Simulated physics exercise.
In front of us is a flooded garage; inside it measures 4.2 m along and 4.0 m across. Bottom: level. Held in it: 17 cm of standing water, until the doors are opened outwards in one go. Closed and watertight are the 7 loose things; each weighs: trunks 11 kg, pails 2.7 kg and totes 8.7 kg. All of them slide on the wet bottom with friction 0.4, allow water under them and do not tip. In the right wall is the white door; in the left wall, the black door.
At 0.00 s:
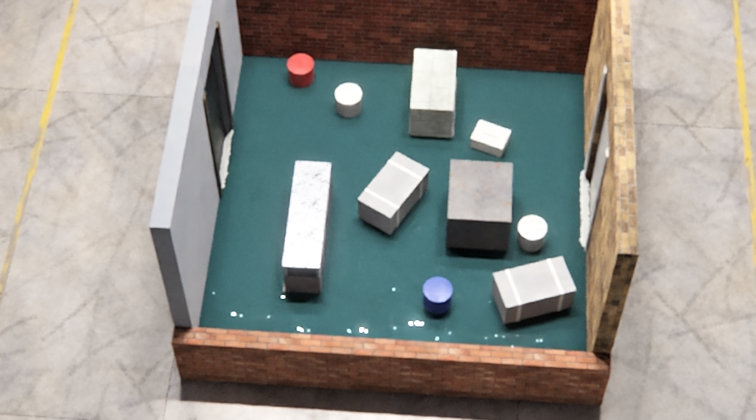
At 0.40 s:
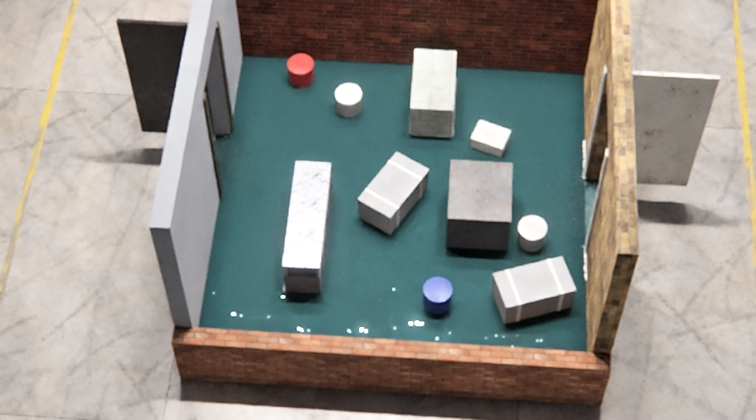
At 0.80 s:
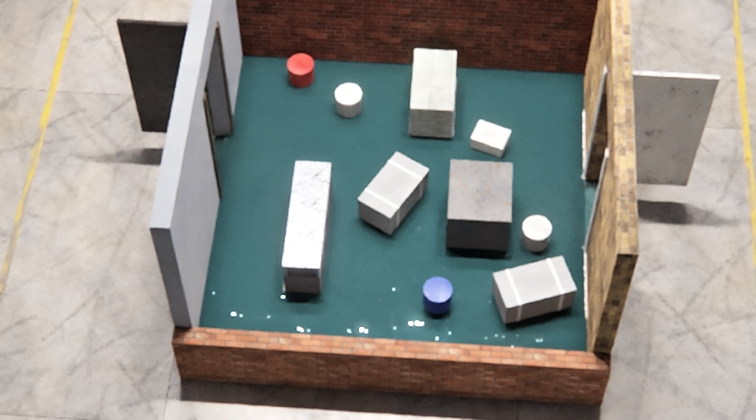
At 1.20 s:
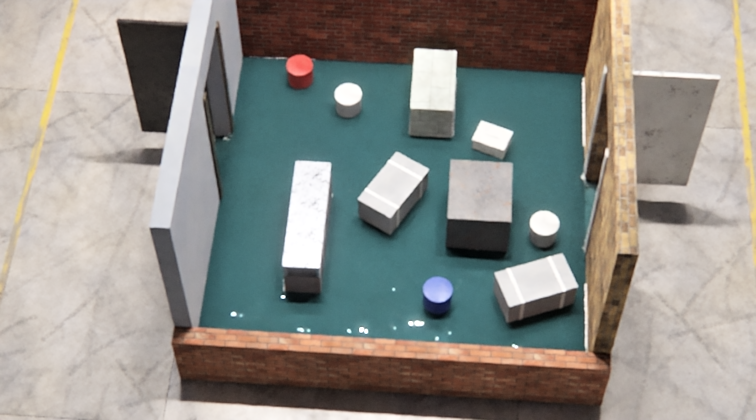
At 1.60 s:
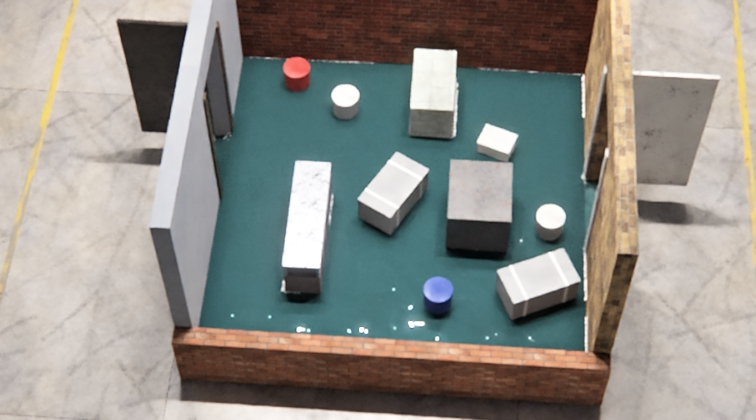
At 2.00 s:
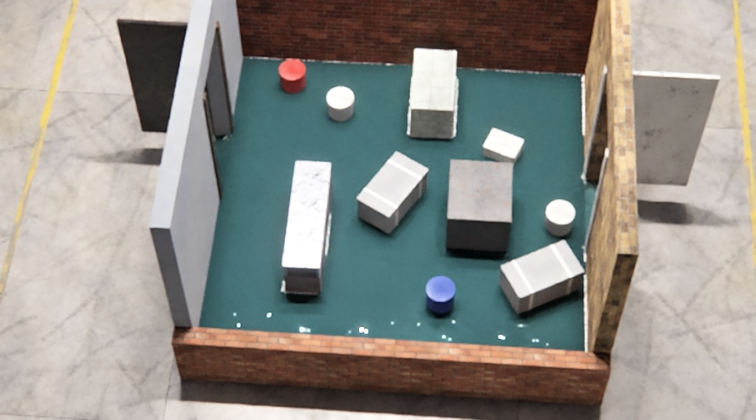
Two side doors stand open on a flooded garage, and several floating objects drift slightly.
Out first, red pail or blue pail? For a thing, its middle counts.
The red one.
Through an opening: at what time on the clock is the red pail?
Exit time: About 10.5 s.
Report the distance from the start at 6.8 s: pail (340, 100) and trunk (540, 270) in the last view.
50 cm; washed out.
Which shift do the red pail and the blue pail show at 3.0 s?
Shifts by then: Around 20 and 20 cm.
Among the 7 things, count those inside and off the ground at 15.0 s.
Answer: 2.
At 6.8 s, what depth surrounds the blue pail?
About 11 cm.
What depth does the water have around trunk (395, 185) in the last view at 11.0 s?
Depth: Near 9 cm.
After 3.0 s the red pail is near (282, 71), 0.2 m from its start, afloat; the blue pail is near (454, 288), 0.2 m from its start, afloat; 1 of 7 are out; 6 afloat.
After 6.8 s the red pail is near (263, 88), 0.6 m from its start, afloat; the blue pail is near (472, 281), 0.4 m from its start, afloat; 3 of 7 are out; 4 afloat.
After 11.0 s the red pail has gone out (at 10.6 s); the blue pail is near (499, 275), 0.7 m from its start, afloat; 4 of 7 are out; 3 afloat.
After 15.0 s the red pail has gone out (at 10.6 s); the blue pail is near (553, 235), 1.5 m from its start, afloat; 5 of 7 are out; 2 afloat.
